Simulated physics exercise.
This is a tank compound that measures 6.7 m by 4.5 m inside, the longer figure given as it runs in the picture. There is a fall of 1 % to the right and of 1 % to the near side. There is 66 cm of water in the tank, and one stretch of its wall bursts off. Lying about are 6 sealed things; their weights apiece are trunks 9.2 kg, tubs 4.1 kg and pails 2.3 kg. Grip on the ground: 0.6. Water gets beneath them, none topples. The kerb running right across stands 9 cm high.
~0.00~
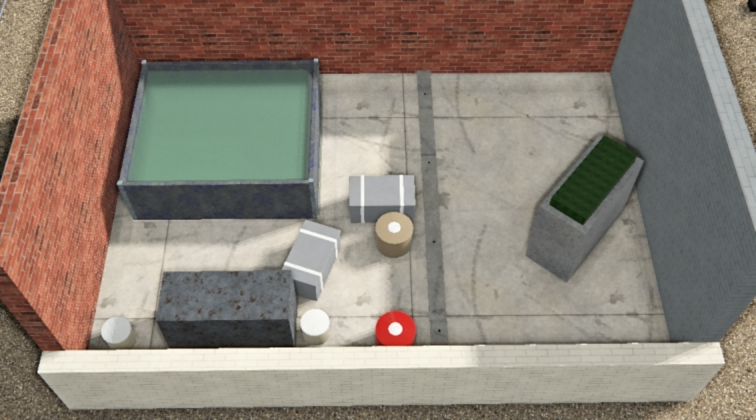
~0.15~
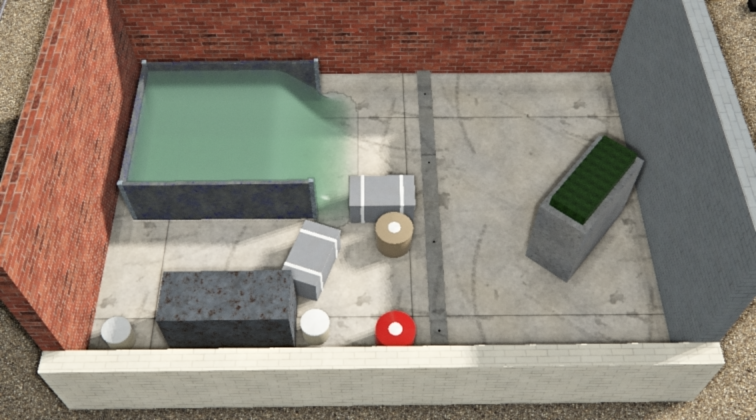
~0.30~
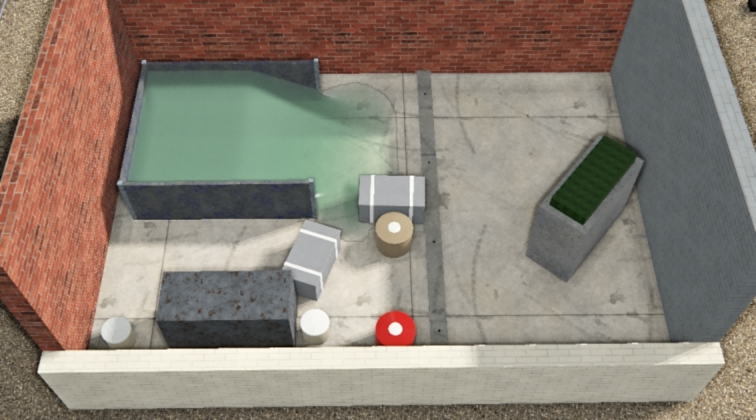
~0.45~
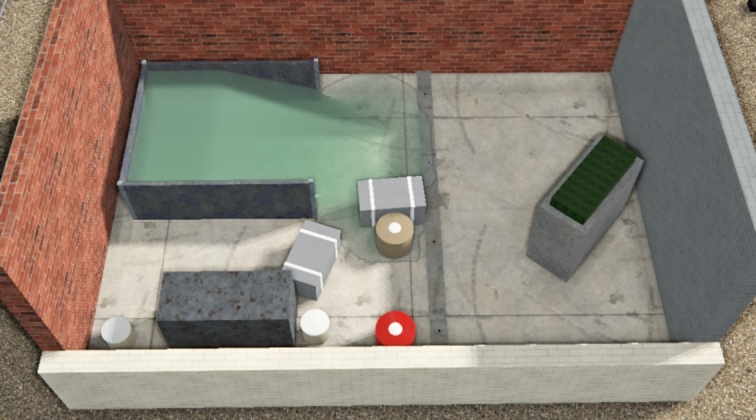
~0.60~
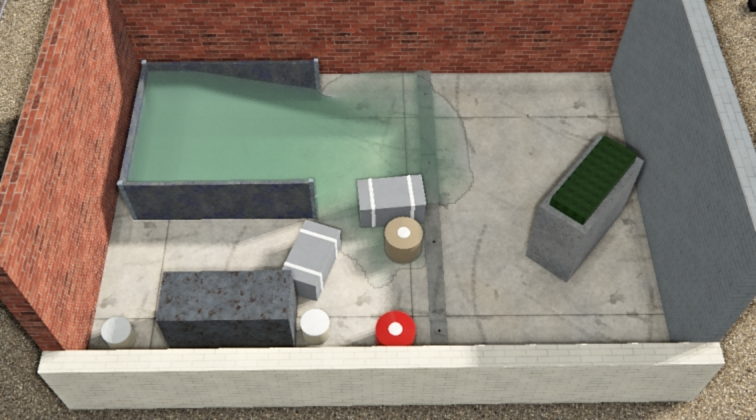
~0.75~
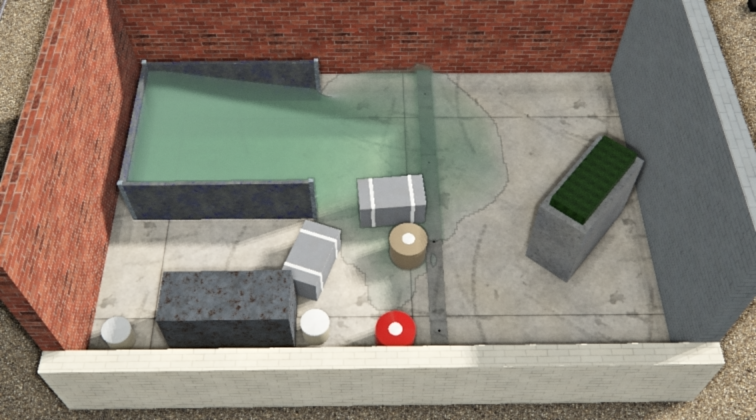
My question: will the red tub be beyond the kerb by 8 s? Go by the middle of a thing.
Not over the kerb in time.
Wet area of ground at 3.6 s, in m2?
Somewhere around 23 m2, roughly.
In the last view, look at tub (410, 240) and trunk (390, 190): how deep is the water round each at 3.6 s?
I'd put it at 4 cm and 8 cm respectively.
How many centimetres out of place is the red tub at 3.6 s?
Shift: About 100 cm.
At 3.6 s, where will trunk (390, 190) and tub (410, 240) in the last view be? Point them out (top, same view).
I'd say close to (368, 317) and close to (346, 276).
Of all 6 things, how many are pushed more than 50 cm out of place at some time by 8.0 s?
The answer here is 6.
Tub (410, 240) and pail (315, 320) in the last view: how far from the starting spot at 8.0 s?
First 140 cm, then 200 cm.
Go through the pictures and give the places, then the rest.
The red tub at (395, 329) rests on the ground; water covers 4.2 m2; 0 of 6 have shifted, in the first picture.
The red tub at (395, 329) rests on the ground; 5.2 m2 under water; 0 of 6 have shifted, in the second picture.
The red tub at (395, 329), on the bottom; 6.4 m2 under water; 1 of 6 have shifted, in the third picture.
The red tub at (395, 329), on the bottom; 7.8 m2 under water; 1 of 6 have shifted, in the fourth picture.
The red tub at (395, 329) rests on the ground; water covers 9.2 m2; 2 of 6 have shifted, in the fifth picture.
The red tub at (395, 329), on the bottom; water covers 10.8 m2; 2 of 6 have shifted, in the sixth picture.
After 1.6 s the red tub is near (393, 339), 0.1 m from its start, aground; 0 of 6 are over the mark; 1 afloat.
After 3.6 s the red tub is near (313, 340), 0.9 m from its start, afloat; 0 of 6 are over the mark; 4 afloat.
After 5.6 s the red tub is near (312, 336), 0.9 m from its start, afloat; 0 of 6 are over the mark; 4 afloat.
After 8.0 s the red tub is near (312, 337), 0.9 m from its start, afloat; 0 of 6 are over the mark; 6 afloat.
